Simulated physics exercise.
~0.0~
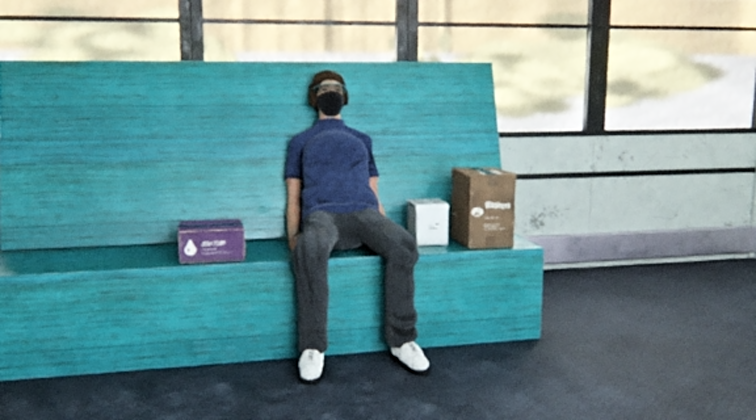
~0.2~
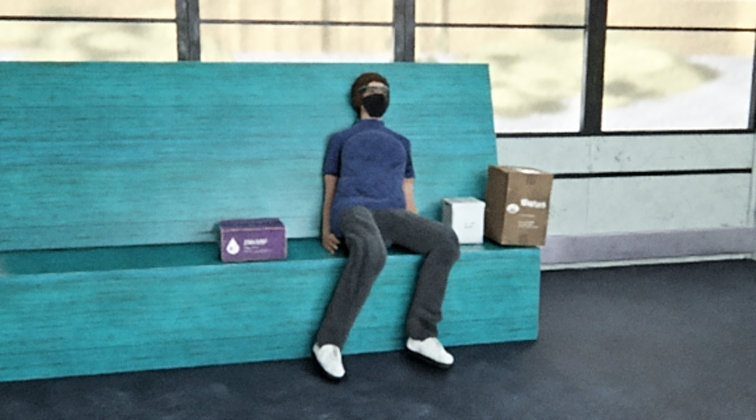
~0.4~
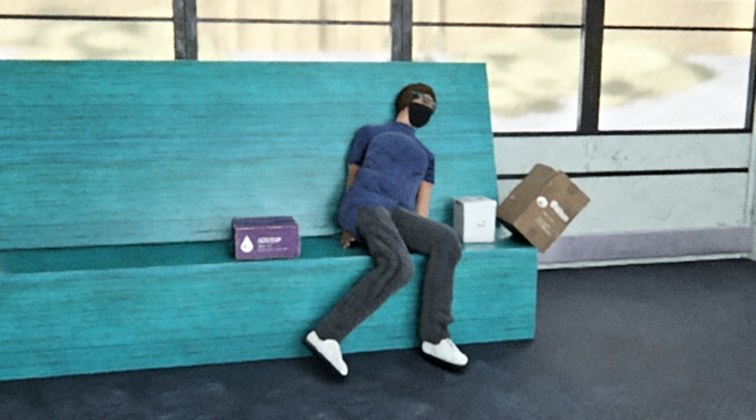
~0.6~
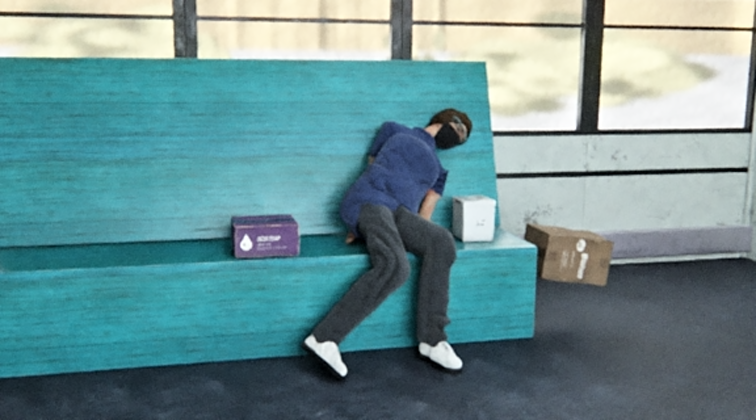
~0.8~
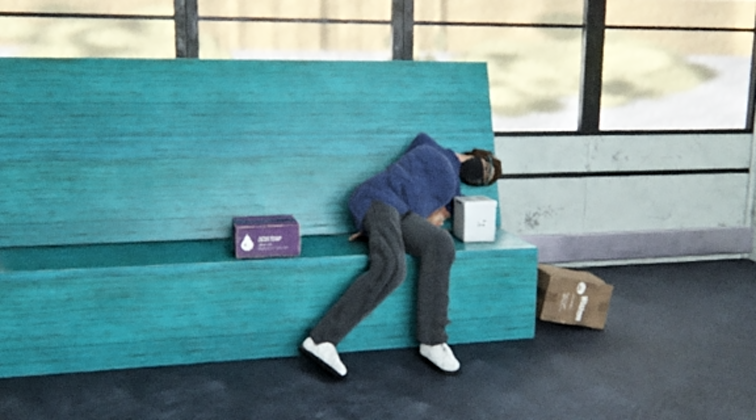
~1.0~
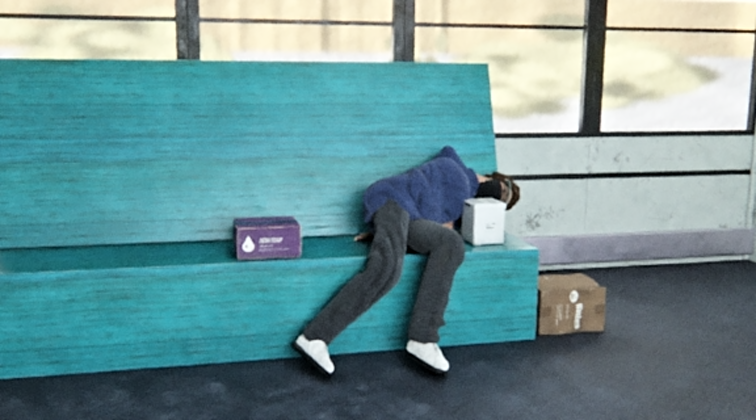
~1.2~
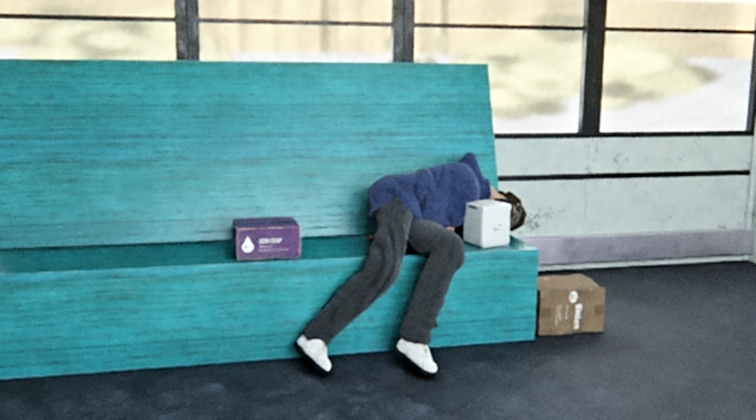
A seated person slides right and slumps sideways as the brown box tumbles to the floor.
